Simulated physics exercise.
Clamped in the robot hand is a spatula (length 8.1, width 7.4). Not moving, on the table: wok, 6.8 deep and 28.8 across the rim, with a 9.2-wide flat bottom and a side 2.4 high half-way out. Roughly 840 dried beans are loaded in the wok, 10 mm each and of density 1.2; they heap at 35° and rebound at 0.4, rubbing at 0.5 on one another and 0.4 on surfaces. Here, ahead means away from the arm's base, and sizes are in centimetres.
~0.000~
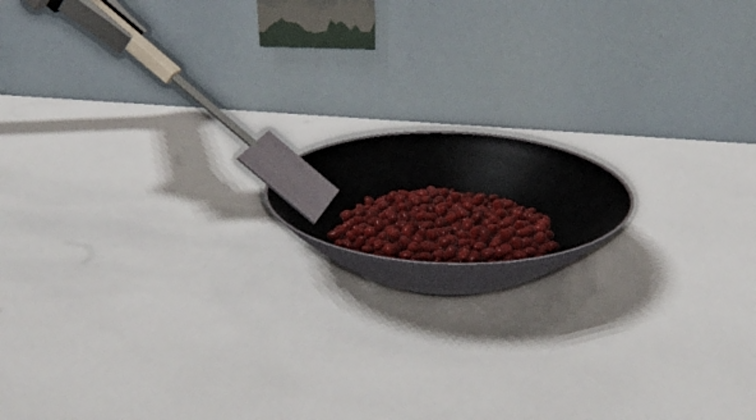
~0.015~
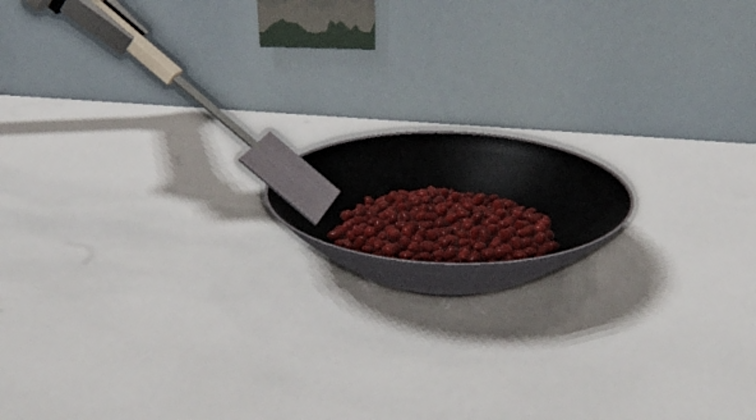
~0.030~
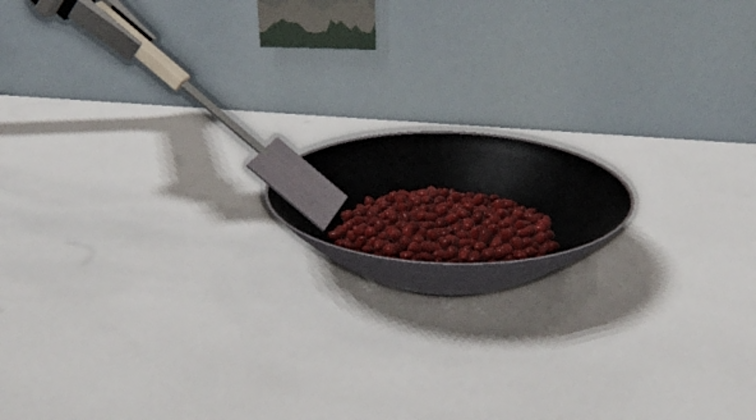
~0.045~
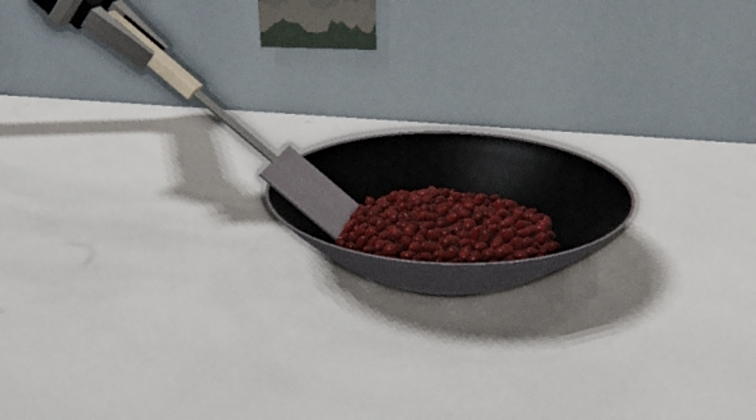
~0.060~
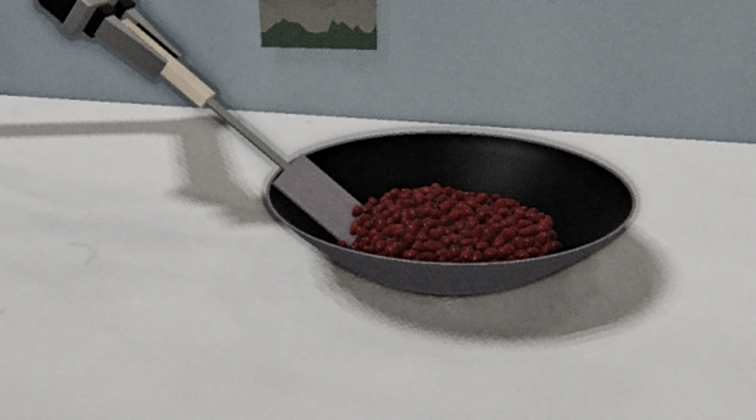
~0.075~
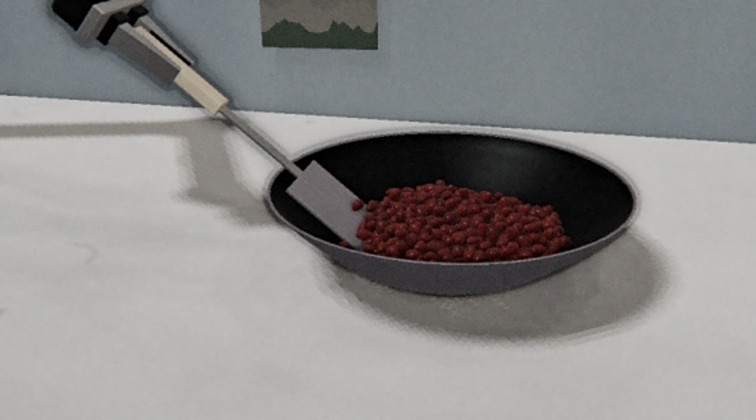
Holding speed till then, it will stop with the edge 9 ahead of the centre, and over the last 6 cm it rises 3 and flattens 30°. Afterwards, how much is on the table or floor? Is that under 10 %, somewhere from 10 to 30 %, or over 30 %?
It is from 10 to 30 %.
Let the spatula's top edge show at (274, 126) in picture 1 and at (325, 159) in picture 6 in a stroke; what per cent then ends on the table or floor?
Around 25 per cent finishes there.
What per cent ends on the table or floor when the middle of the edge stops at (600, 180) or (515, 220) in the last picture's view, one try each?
Around 35 per cent for the first try and 0 per cent for the second.
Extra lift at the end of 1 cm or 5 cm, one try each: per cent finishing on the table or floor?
You'd get some 20 per cent with the first setting and some 20 per cent with the second.
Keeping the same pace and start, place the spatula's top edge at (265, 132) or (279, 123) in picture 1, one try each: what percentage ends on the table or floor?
Around 25 per cent, then around 25 per cent.
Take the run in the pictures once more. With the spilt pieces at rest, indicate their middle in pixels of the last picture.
I'd place it close to (697, 286).
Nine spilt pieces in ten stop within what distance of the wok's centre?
Distance from centre: Approx. 25 cm.
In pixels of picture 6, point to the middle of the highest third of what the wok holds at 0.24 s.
Centre: Roughly (562, 206) in the last picture.
By 0.16 s, sloping 39°, highest piece 6 above the table; 838 in the wok.
By 0.24 s, sloping 30°, highest piece 8 above the table; 838 in the wok.
By 0.48 s, sloping 9°, highest piece 8 above the table; 705 in the wok, 101 on the table or floor, 32 on the blade or in flight.
By 1.53 s, sloping 9°, highest piece 8 above the table; 705 in the wok, 133 on the table or floor.
Final count, 705 in the wok, 133 on the table or floor. That is 16 % on the table or floor.
